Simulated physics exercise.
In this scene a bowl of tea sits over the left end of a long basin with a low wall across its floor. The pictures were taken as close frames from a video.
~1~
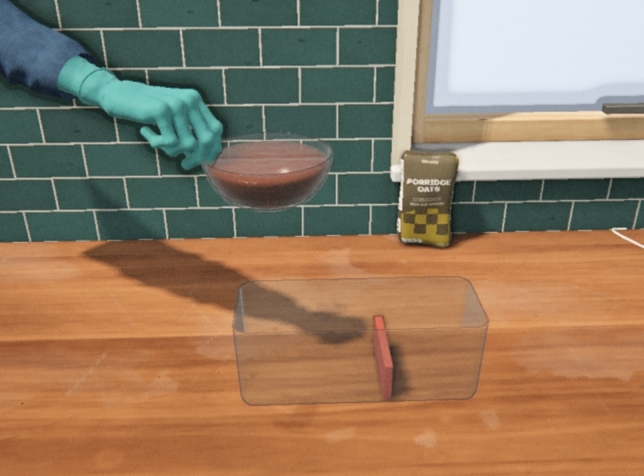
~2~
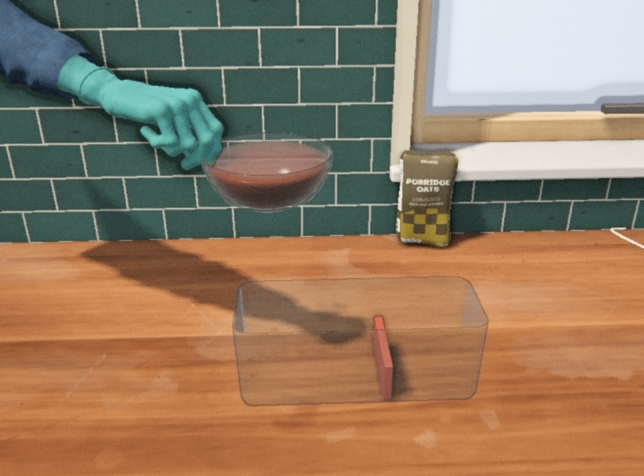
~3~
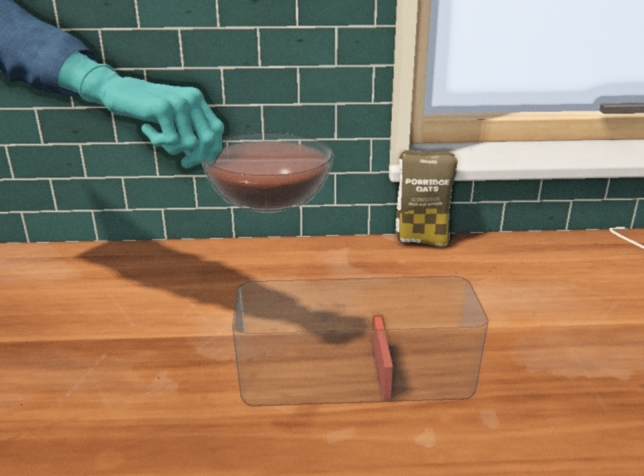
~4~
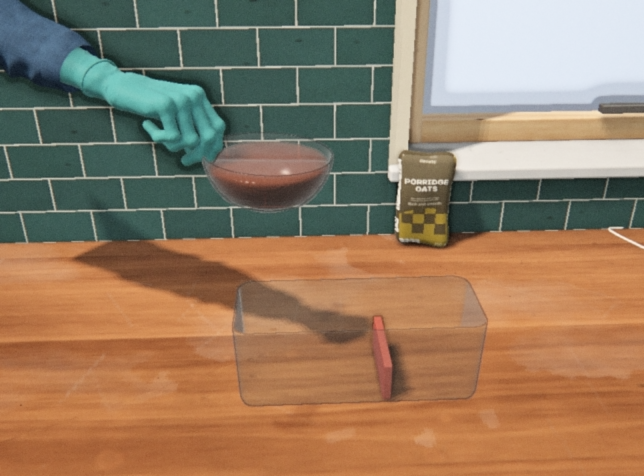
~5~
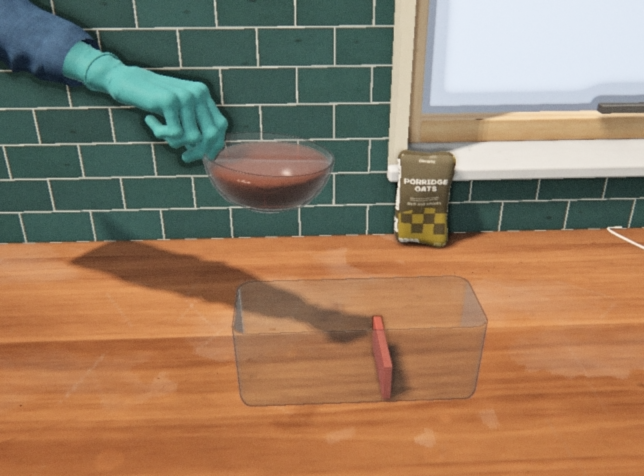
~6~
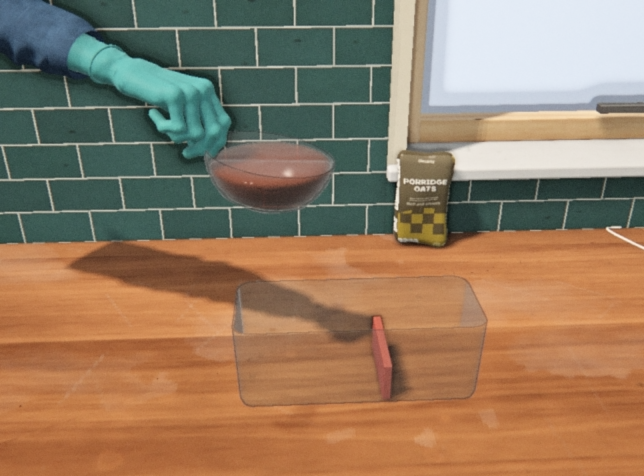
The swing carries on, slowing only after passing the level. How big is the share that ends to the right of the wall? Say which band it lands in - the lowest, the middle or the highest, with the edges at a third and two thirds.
The middle band, a third to two thirds.
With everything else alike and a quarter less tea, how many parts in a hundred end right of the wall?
Roughly 45 in a hundred.
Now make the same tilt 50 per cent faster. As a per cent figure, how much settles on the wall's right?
Near 50 in a hundred.
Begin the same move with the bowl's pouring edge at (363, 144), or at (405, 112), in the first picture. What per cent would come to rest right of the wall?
About 85 per cent, then about 80 per cent.
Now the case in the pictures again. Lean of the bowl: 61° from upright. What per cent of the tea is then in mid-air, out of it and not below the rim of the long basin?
That works out near 40 percent.
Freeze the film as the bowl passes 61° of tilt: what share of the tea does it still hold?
Near 35 per cent.
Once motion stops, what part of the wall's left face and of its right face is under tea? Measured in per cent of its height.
Left 20 %, right 50 %.
A moment on, the bowl is tipped part way and 37 per cent is still to pour, 6 is left of the wall and 16 right of it.
Next, the bowl is tipped on its side and 1 per cent is still to pour, 34 is left of the wall and 59 right of it.
Then the bowl is tipped right over and 0 per cent is still to pour, 39 is left of the wall and 60 right of it.
Later the bowl is tipped right over and 0 per cent is still to pour, 39 is left of the wall and 60 right of it.
Finally, 39 per cent lies left of the wall, 60 right of it and 1 outside.
